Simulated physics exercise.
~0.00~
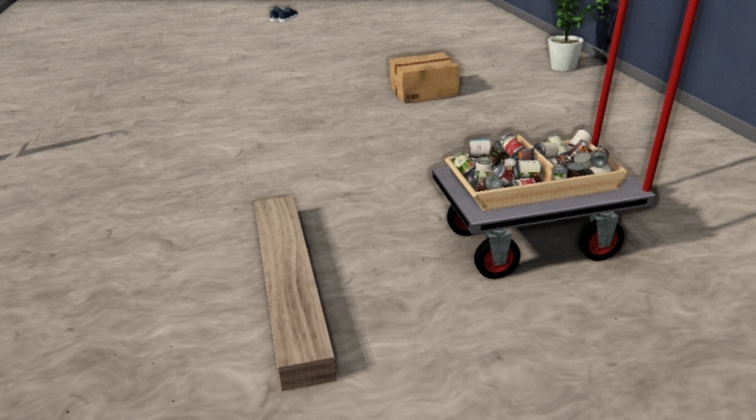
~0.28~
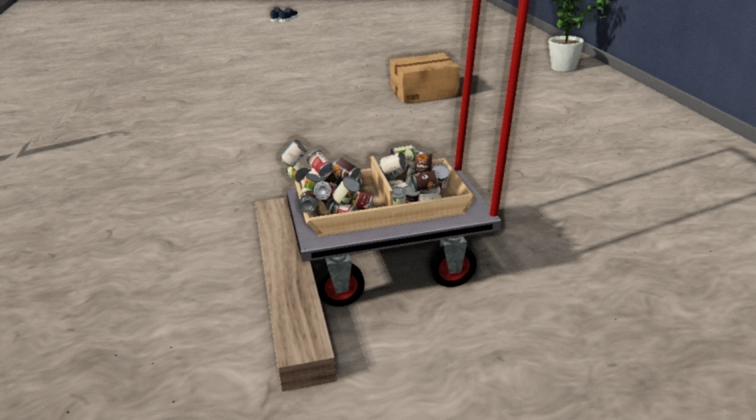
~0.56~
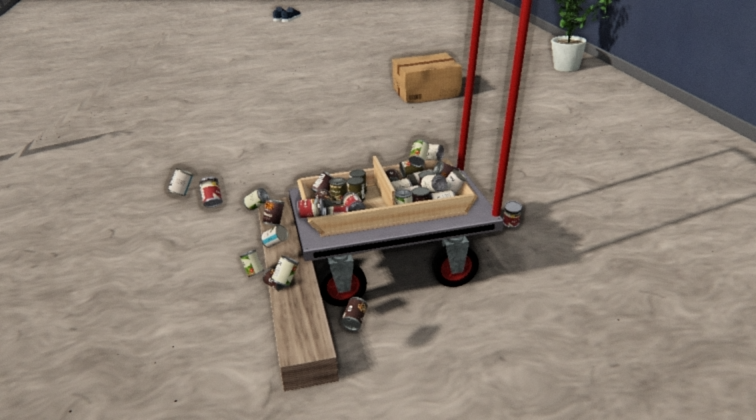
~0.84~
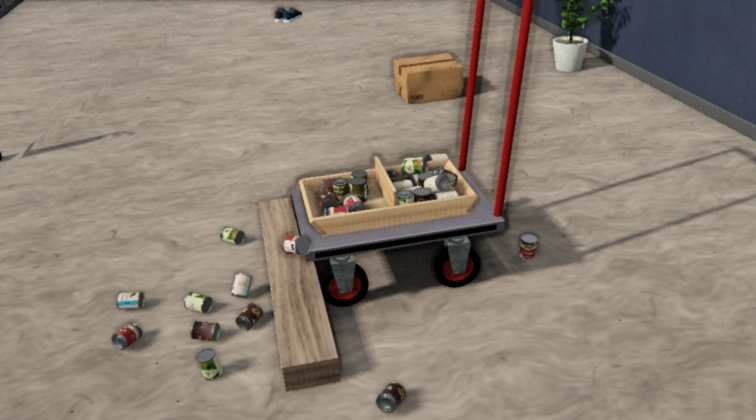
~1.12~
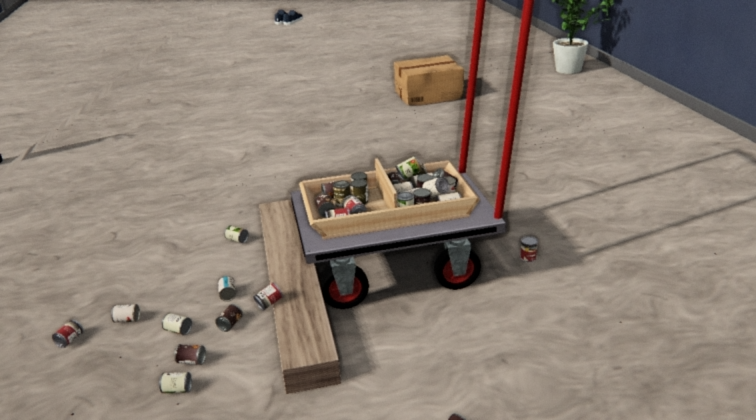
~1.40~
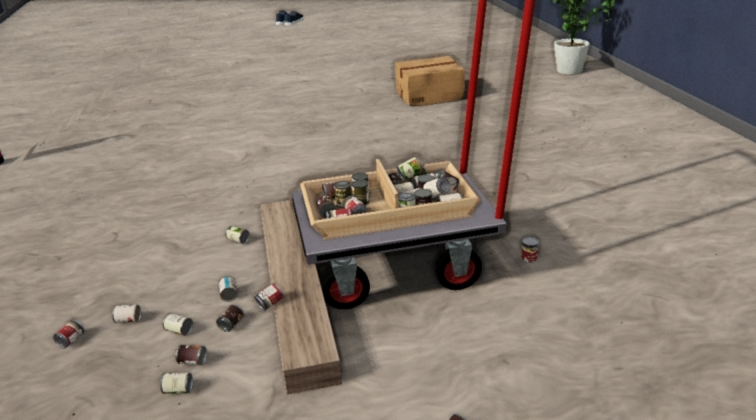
A flatbed trolley rolls left into a wooden beam, and small tins spill onto the floor.
